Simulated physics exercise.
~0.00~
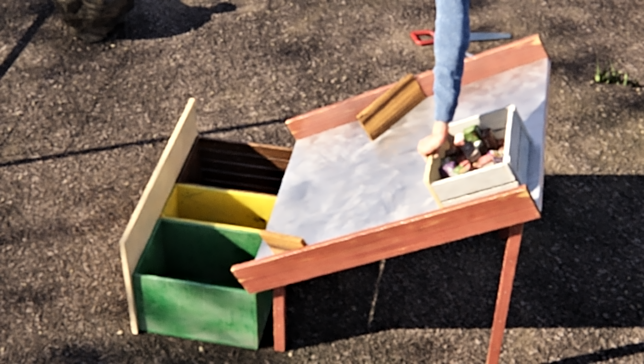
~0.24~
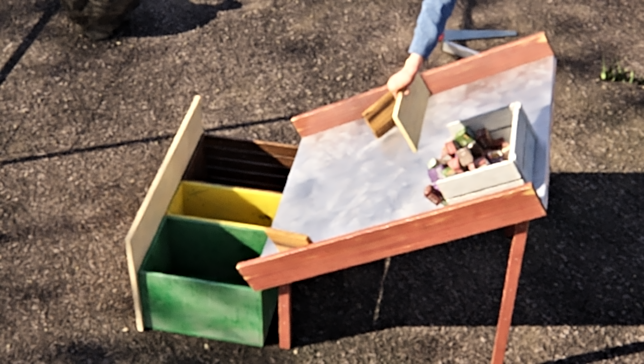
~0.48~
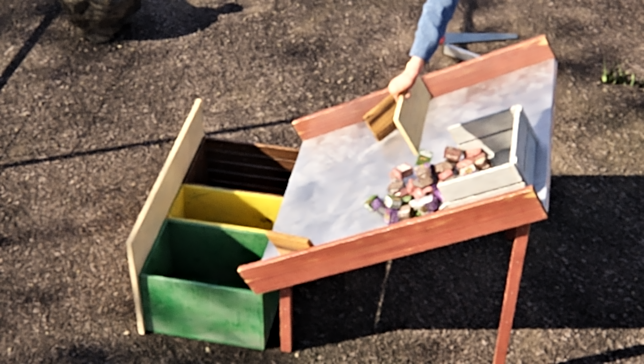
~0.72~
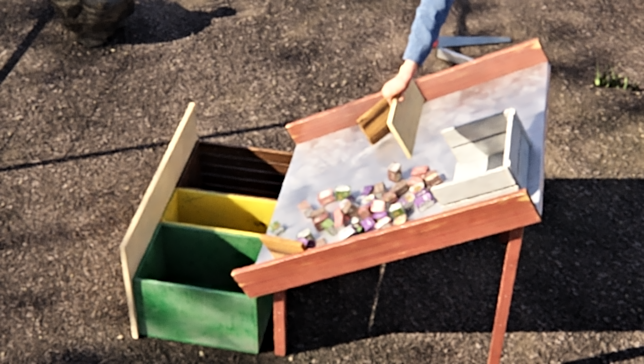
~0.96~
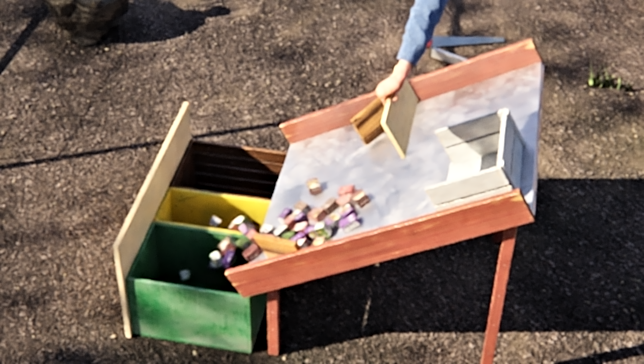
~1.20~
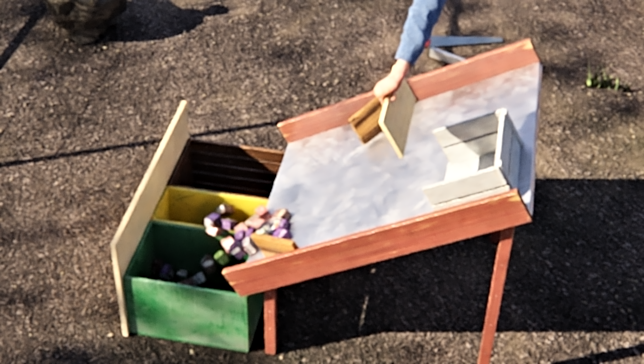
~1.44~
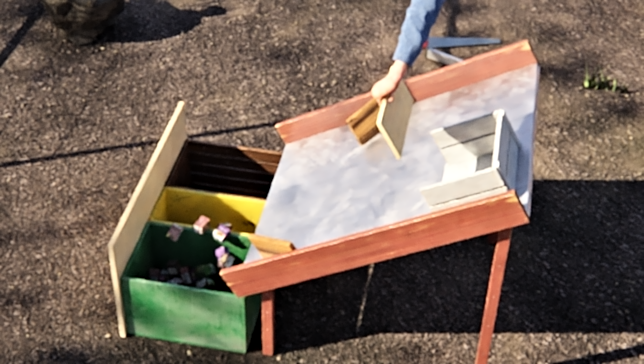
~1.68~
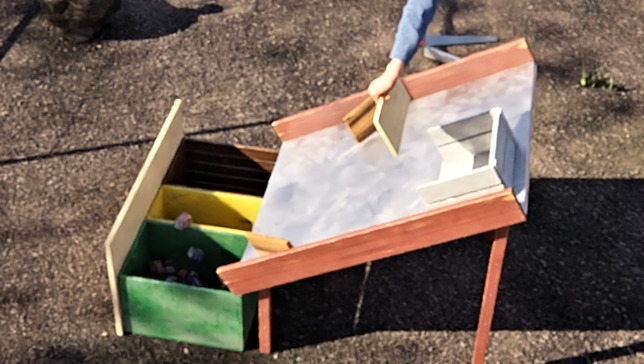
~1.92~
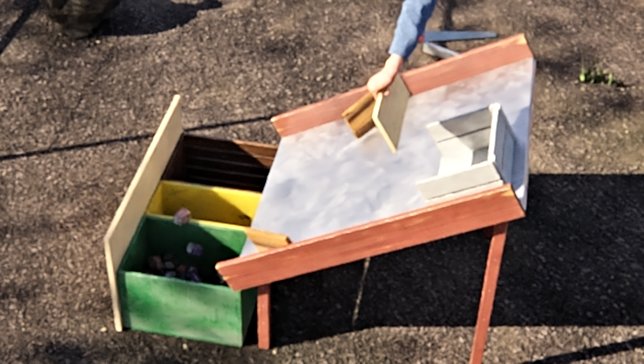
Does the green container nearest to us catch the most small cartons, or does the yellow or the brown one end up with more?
The green container nearest to us catches the most small cartons.
